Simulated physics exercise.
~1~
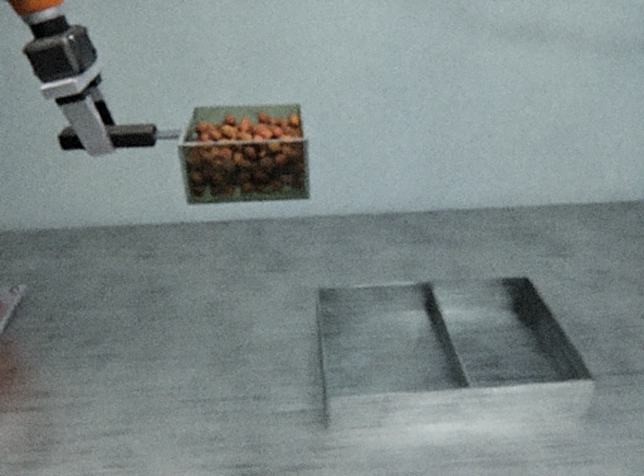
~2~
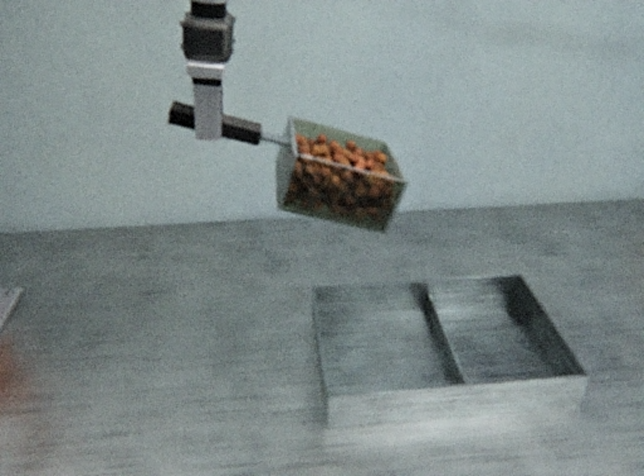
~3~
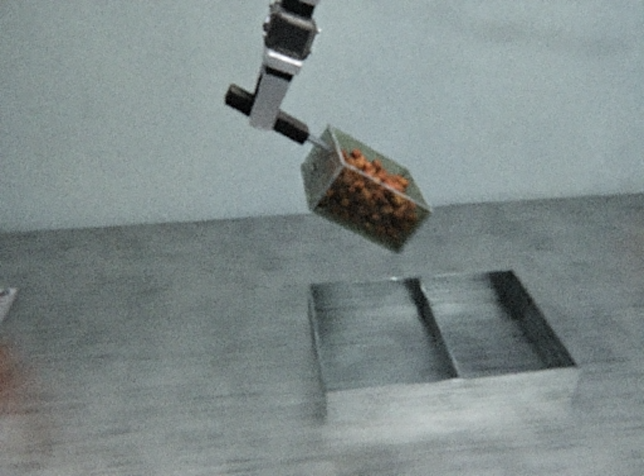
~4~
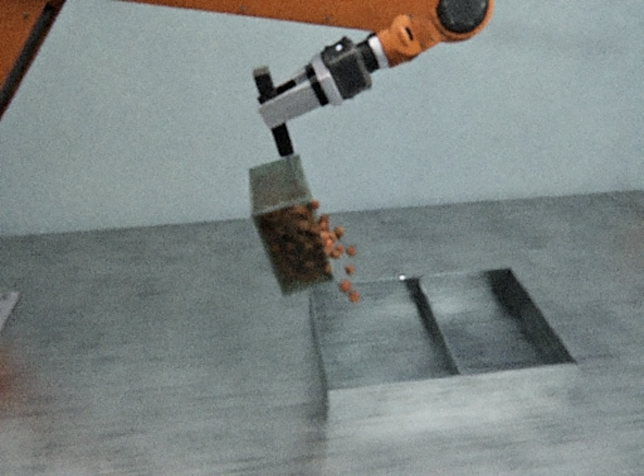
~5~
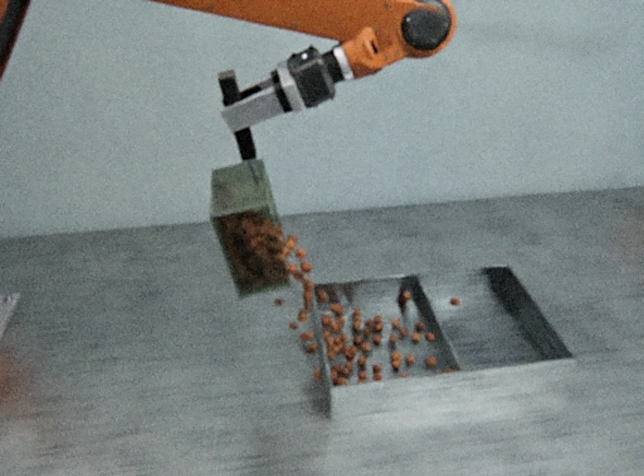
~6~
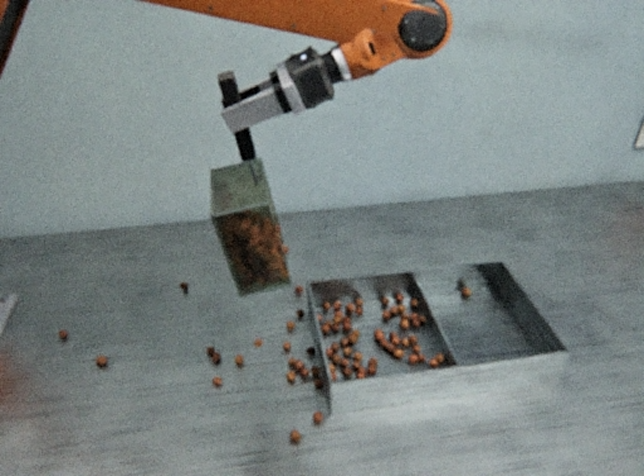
A robot arm tilts a box, spilling some hazelnuts into a divided tray and around it.
